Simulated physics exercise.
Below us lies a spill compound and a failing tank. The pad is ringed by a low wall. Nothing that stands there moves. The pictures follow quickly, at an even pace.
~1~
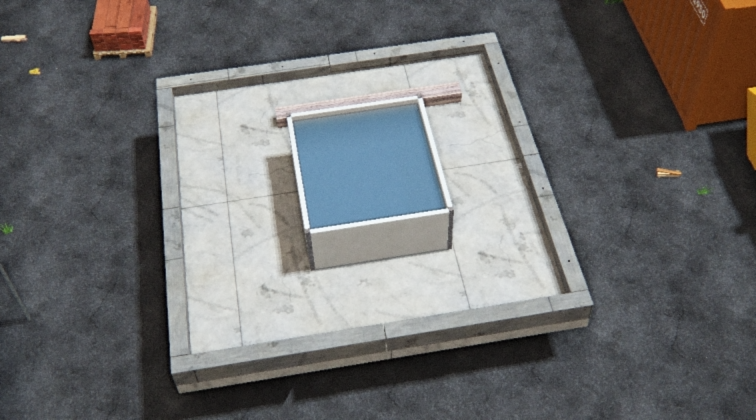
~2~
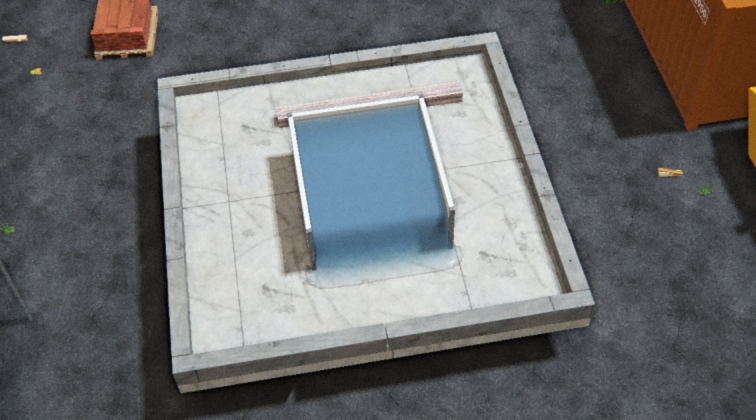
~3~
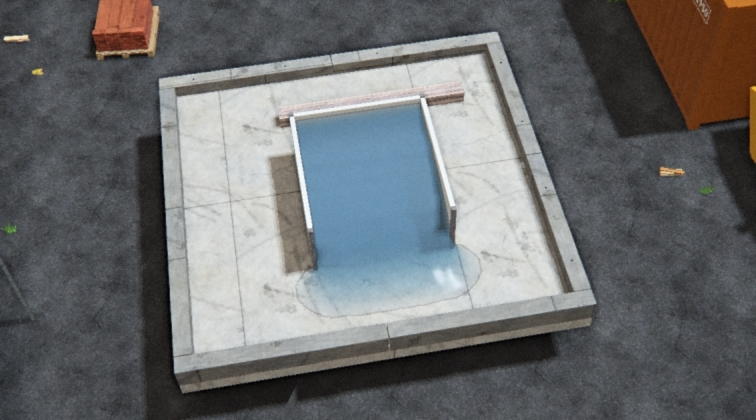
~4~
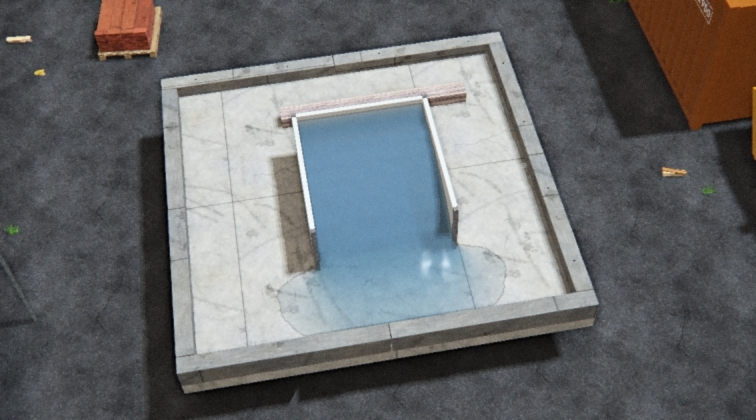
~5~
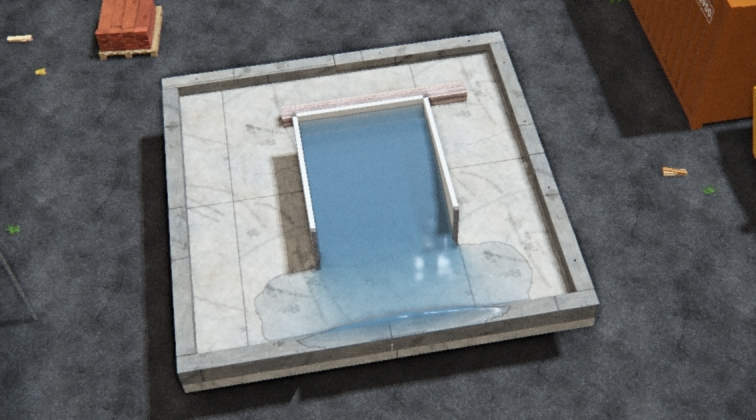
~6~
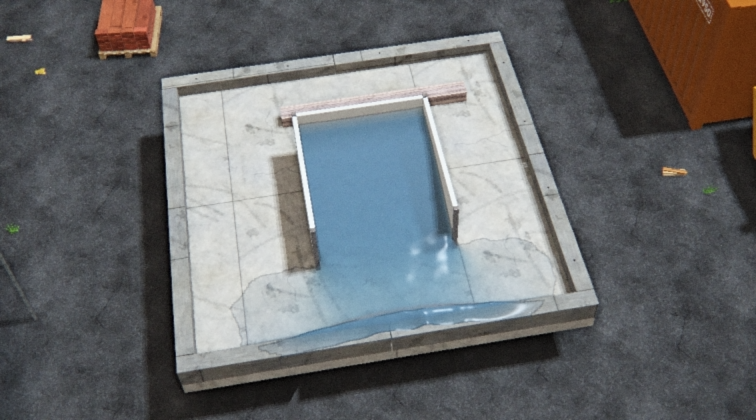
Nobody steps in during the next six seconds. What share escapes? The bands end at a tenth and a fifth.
Over the wall goes over a fifth.
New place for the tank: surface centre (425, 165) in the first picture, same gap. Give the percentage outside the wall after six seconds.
I make it 34 per cent.
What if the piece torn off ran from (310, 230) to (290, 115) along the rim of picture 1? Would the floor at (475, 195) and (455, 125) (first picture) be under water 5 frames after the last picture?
One after the other: No water, no water.
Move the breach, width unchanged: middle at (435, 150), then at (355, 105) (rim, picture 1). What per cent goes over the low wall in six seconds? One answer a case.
Roughly 30 per cent, then 12 per cent.
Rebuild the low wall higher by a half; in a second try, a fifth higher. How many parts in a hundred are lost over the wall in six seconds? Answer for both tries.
Near 14 and 22 in a hundred.
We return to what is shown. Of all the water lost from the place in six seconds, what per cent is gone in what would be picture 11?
I make it 40 per cent.
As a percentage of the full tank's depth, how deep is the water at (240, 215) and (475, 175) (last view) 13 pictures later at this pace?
In that order: 4 and 4 per cent.
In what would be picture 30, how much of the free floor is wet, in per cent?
About 85 per cent.
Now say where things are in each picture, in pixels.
Still water in the water tank at (367, 165), in the first frame.
The front is at (457, 250), out from the gap at (382, 246), in the second frame.
Water pours out at (383, 247) and has run to (474, 273), in the third frame.
The front is at (493, 297), out from the gap at (386, 248), in the fourth frame.
Water pours out at (386, 248) and has run to a hidden place, in the fifth frame.
Water pours out at (386, 248) and has run to a hidden place, in the sixth frame.
A moment on, water covers 25 % of the floor; the low wall has let 7 % over.
Next, water covers 30 % of the floor; the low wall has let 14 % over.
Then, water covers 50 % of the floor; the low wall has let 30 % over.
Later, water covers 75 % of the floor; the low wall has let 35 % over.
In the end, water covers 85 % of the floor; the low wall has let 35 % over.
